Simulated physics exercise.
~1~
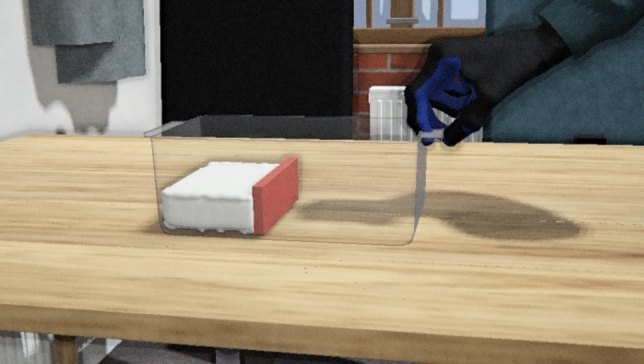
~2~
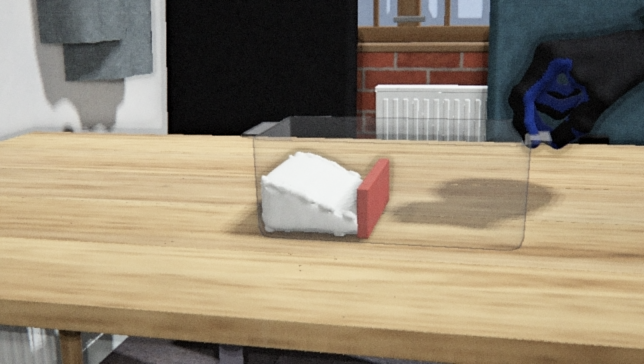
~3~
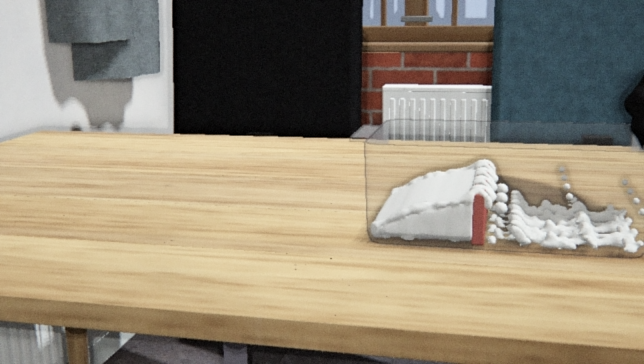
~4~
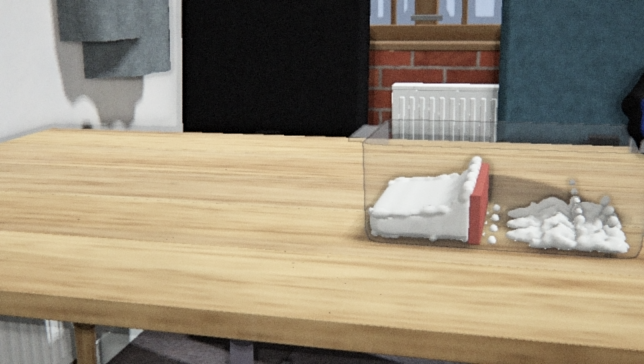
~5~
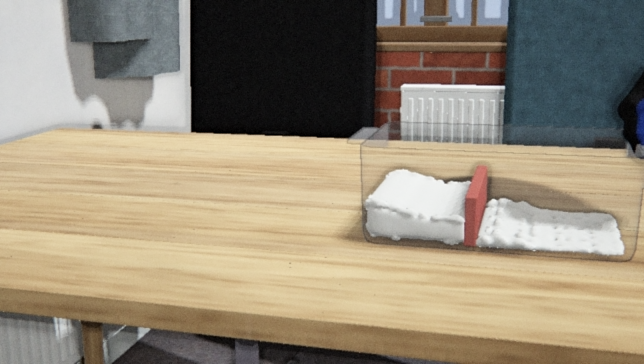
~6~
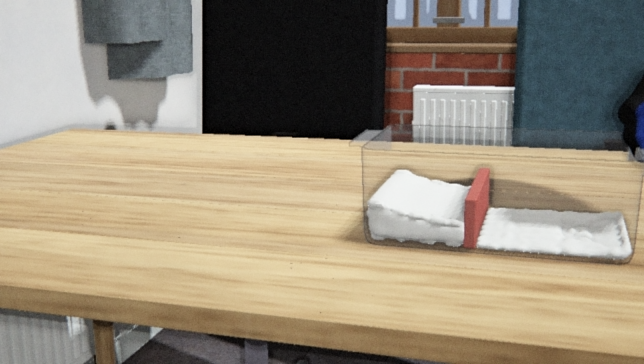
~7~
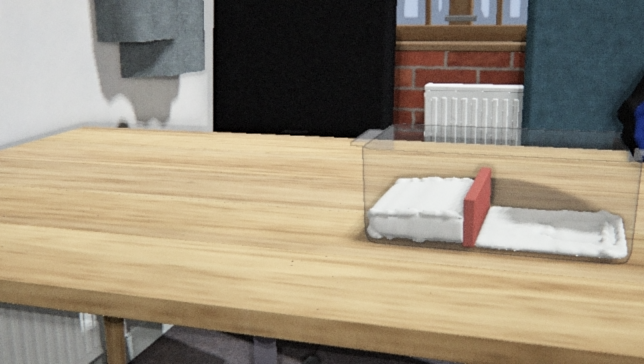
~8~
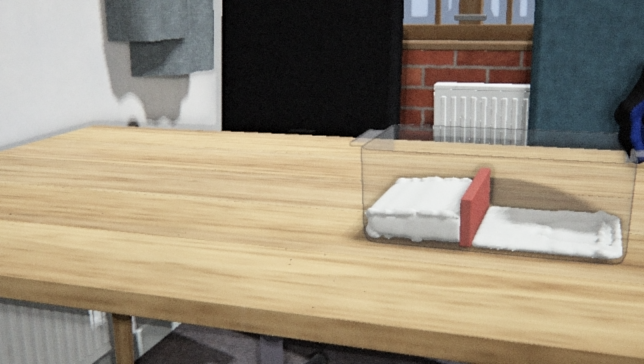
A hand in a black and blue glove grips the right end of a clear, divided box on a pale wooden table, seen from the front in a room with a brick wall, a white radiator and dark and teal panels. White liquid fills only the part left of a red divider. The hand pulls the box rightwards, and the liquid heaps up on the left, then surges over the divider, throwing up drops. The box stops, and the liquid sloshes and settles. It ends with a shallow layer on the right and a deeper one remaining on the left.
